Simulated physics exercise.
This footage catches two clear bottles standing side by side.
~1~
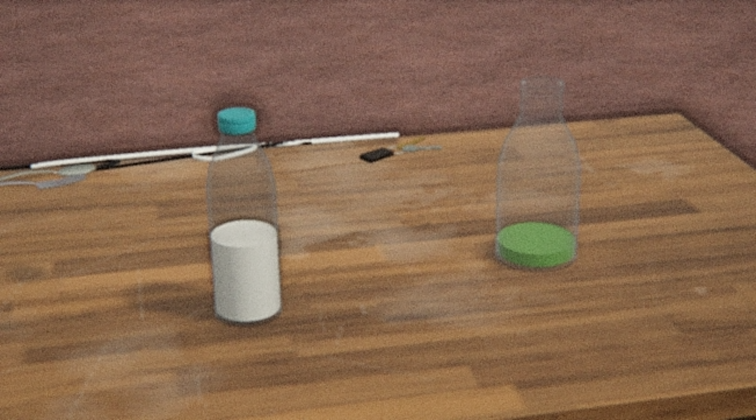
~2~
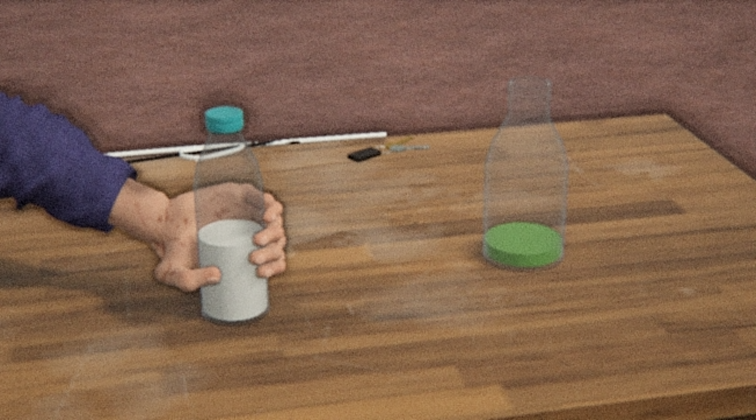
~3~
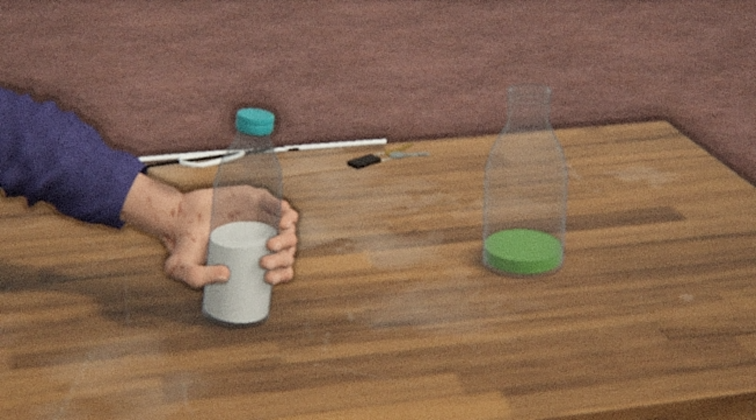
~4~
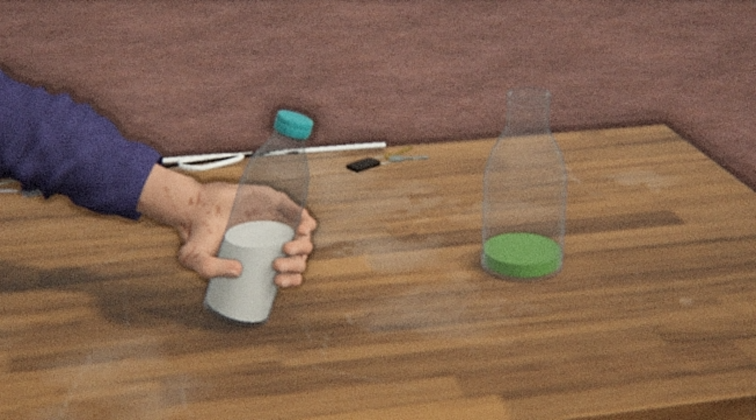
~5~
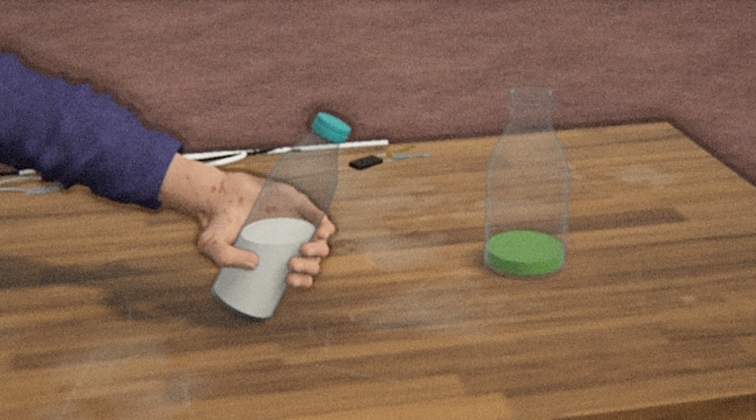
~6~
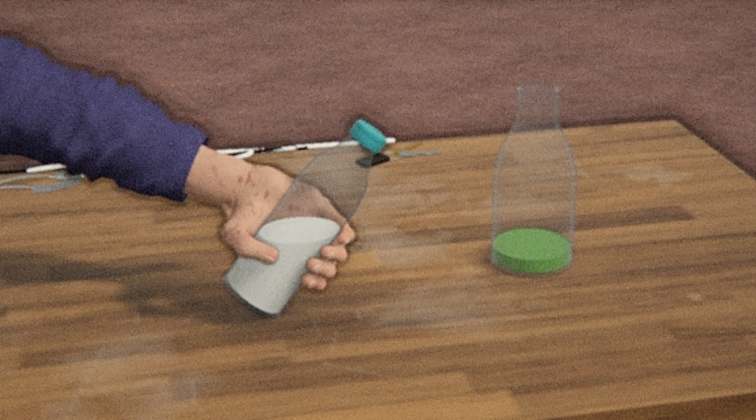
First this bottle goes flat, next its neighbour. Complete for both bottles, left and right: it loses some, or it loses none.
Left bottle: It loses none. Right bottle: It loses none.
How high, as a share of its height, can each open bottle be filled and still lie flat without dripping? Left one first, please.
Roughly 24 % and 16 %.
Shortly, the left bottle is nearly down; left bottle, no leak.
Then, the left bottle lies flat; left bottle, no leak.
At the finish, both lie flat; left bottle, no leak; right bottle, no leak.
